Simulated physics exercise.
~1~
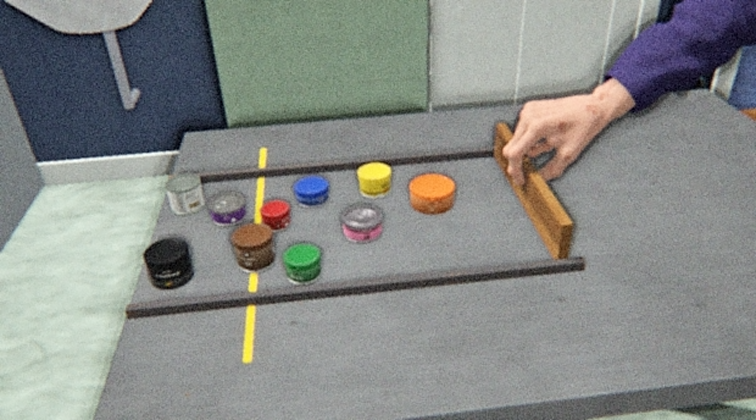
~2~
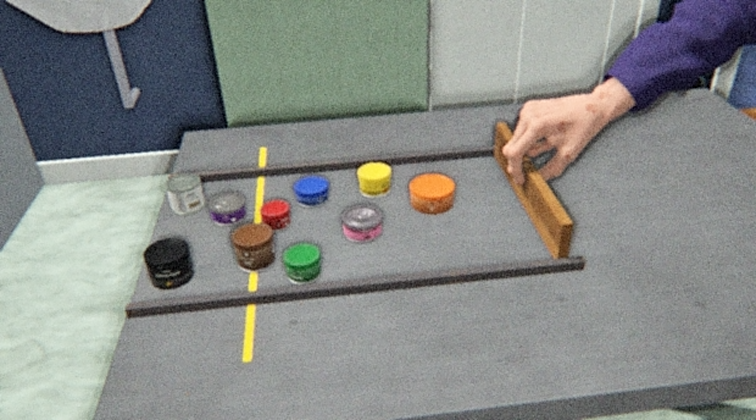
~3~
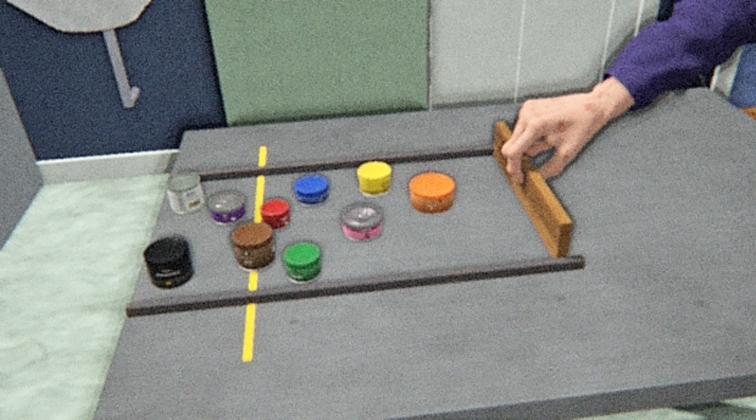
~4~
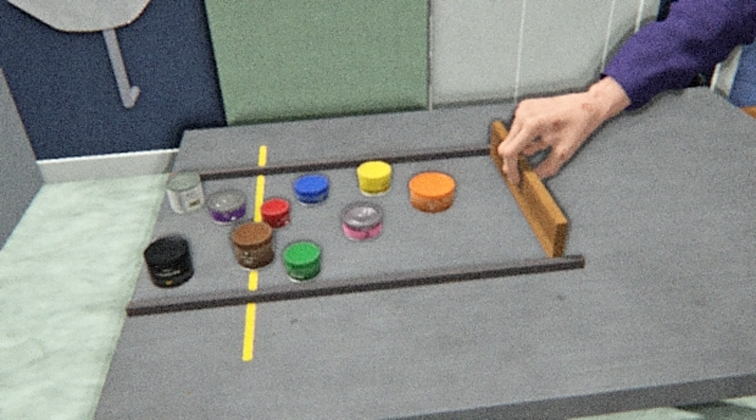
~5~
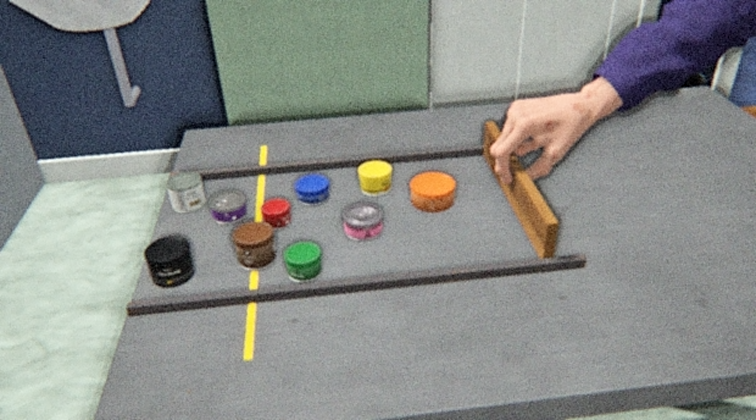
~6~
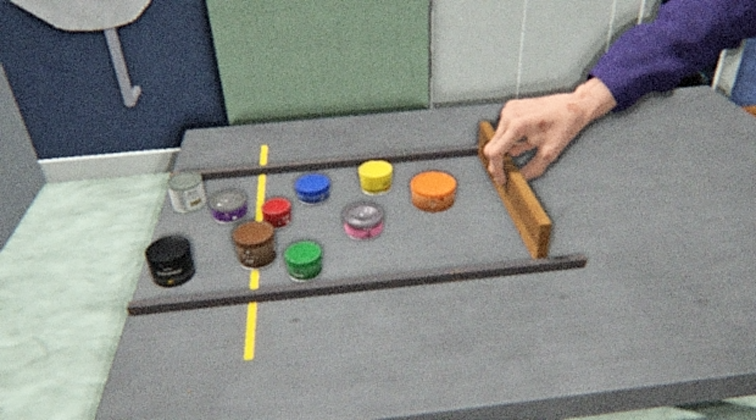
Wooden board held by a hand in a purple sleeve shifting slightly left on a grey table, the colourful little pots staying still.
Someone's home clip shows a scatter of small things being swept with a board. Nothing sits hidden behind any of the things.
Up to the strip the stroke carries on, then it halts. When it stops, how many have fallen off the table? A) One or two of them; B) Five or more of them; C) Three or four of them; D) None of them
Answer: D.
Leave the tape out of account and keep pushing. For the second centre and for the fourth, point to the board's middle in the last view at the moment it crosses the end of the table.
I'd put it close to (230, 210) and later close to (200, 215).
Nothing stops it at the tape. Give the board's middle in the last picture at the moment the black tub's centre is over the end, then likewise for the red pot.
Roughly (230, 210); for the second one, roughly (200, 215).
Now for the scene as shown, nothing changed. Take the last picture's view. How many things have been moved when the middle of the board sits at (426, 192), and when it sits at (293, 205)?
First 1, after that 8.
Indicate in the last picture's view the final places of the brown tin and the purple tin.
Near (210, 252) and (191, 217).
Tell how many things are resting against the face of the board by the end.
The number is 4.
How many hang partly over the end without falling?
Count: 0.
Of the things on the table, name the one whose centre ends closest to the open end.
The foremost one is the white tin.
Soon after, none off yet; white tin at rest near (187, 192); black tub at rest near (171, 262); purple tin at rest near (229, 207).
After that, none off yet; white tin at rest near (187, 192); black tub at rest near (171, 262); purple tin at rest near (226, 208).
In the end, the number that fall off is zero.
